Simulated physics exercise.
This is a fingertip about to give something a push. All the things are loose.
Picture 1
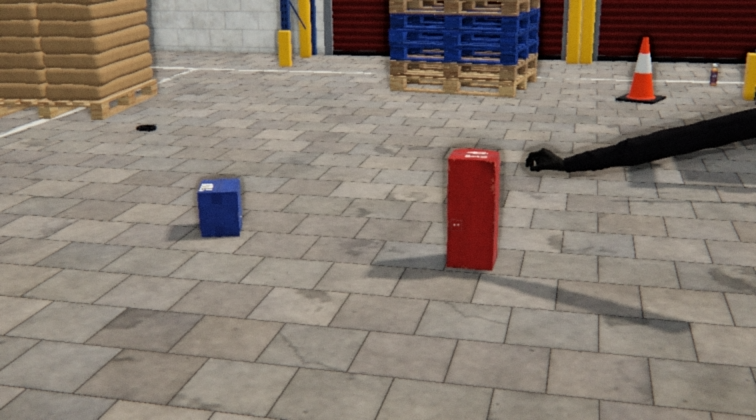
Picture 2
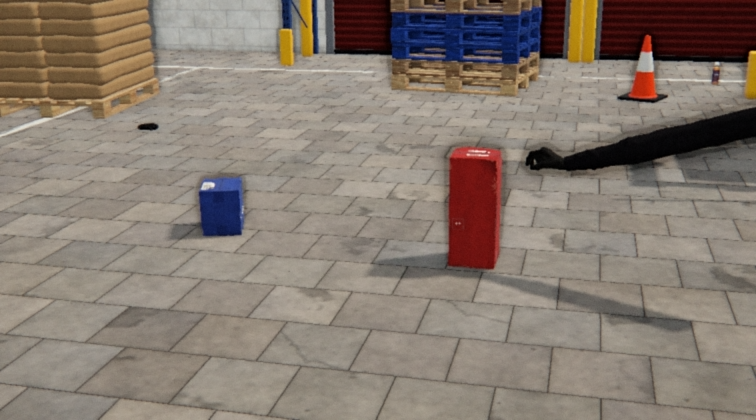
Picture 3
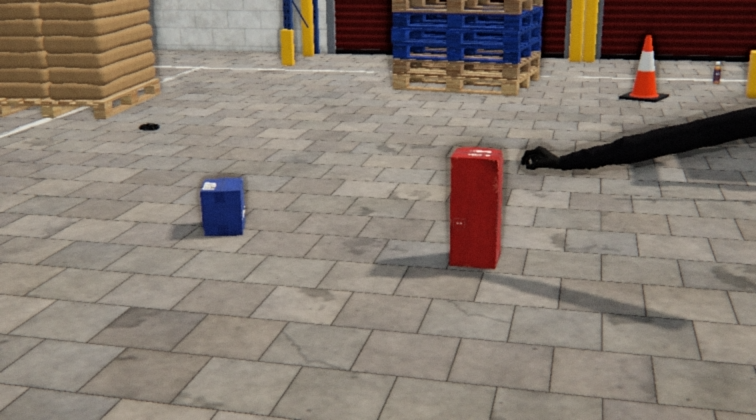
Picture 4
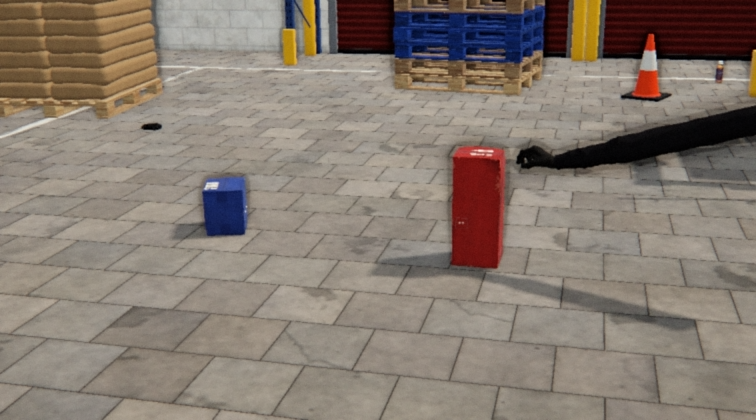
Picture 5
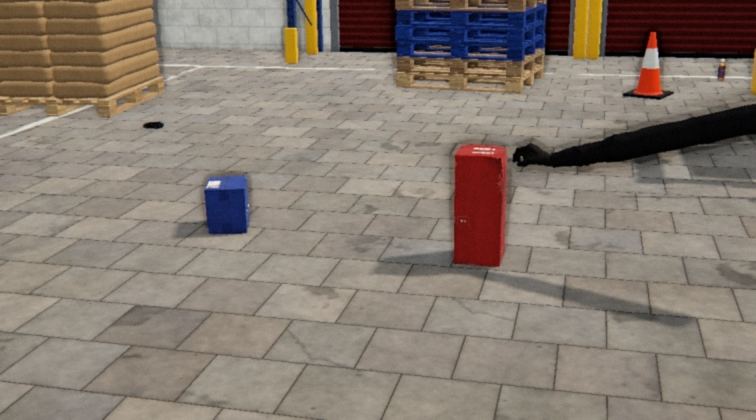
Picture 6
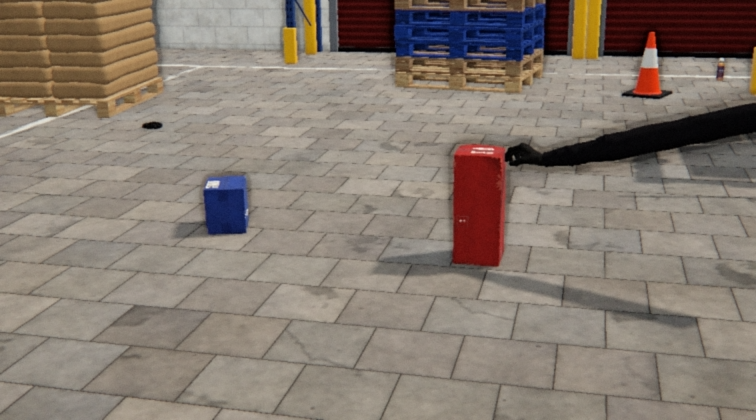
To begin with, a tall red box and a smaller blue box stand apart on a paved yard, with a dark, arm-like shape reaching in from the right. The dark tip then moves slowly left until it is at the red box's upper edge, while both boxes stay upright and the view shifts very slightly.
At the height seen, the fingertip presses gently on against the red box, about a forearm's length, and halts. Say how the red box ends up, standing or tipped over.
The red box tips over.
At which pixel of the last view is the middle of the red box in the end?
At about (399, 231).
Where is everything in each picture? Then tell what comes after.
Red box (473, 209), in the first picture.
Red box (475, 208), in the second picture.
Red box (476, 208), in the third picture.
Red box (479, 207), in the fourth picture.
Red box (480, 205), in the fifth picture.
Red box (480, 205), in the sixth picture.
Then, 0.50 s after the last picture, red box tipped 15° from how it was near (464, 200).
Then, 1.10 s after the last picture, red box tipped 44° from how it was near (435, 202).
Then, 1.30 s after the last picture, red box on its side near (405, 225).
At rest, tipped over on the floor, red box. Seen from the same camera at the end, red box near (399, 231).
